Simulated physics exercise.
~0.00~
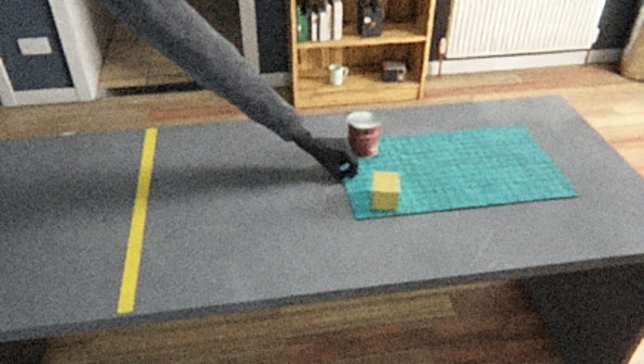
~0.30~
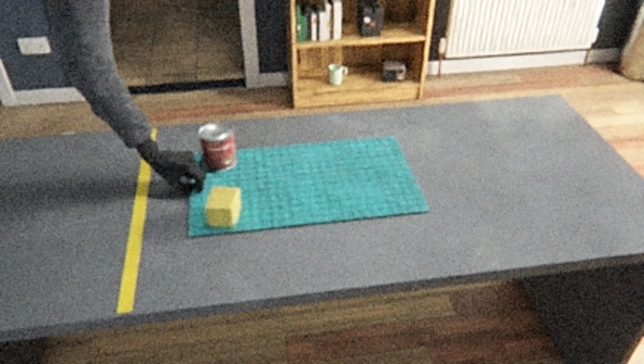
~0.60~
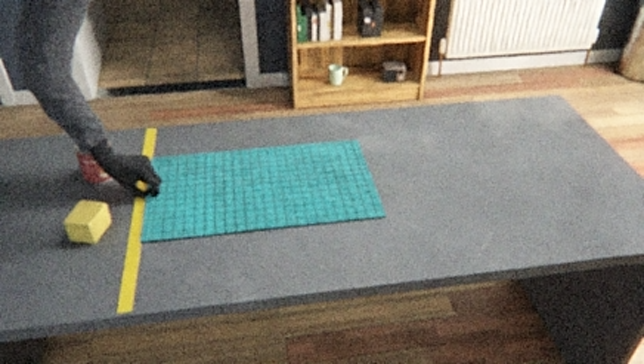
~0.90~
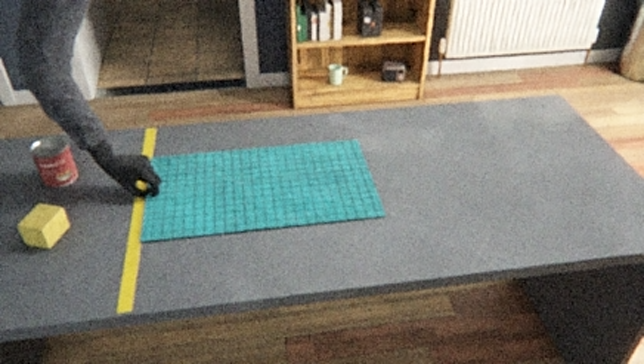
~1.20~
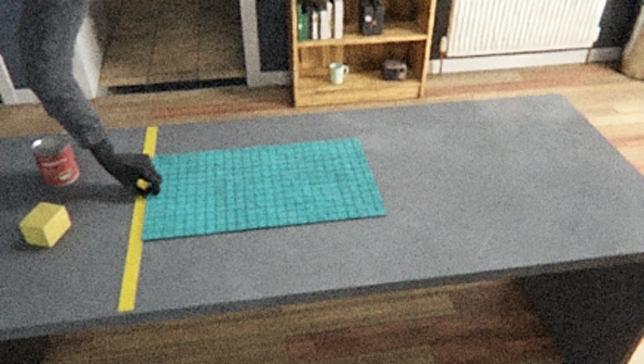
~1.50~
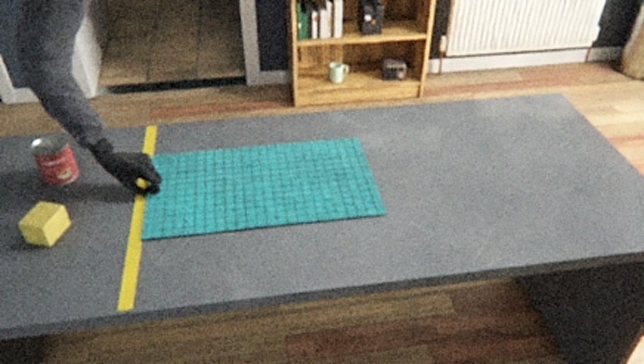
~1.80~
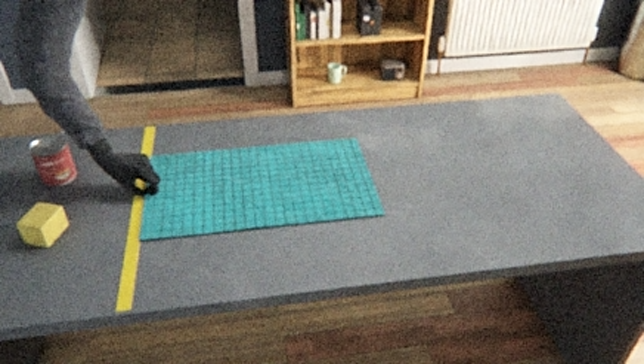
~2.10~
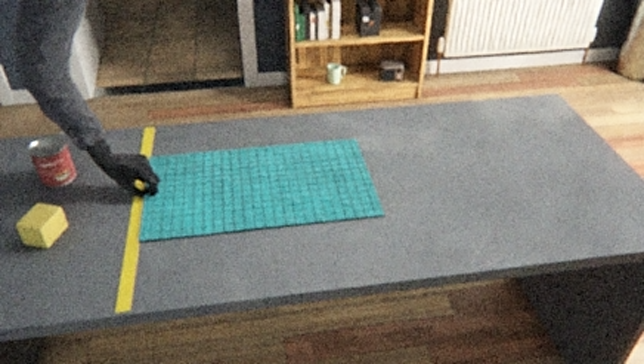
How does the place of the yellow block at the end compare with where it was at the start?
At the start the yellow block sat on the turquoise cloth, well to the right of the yellow tape. By the end it was far to the left, off the cloth and on the bare desk on the other side of the tape.
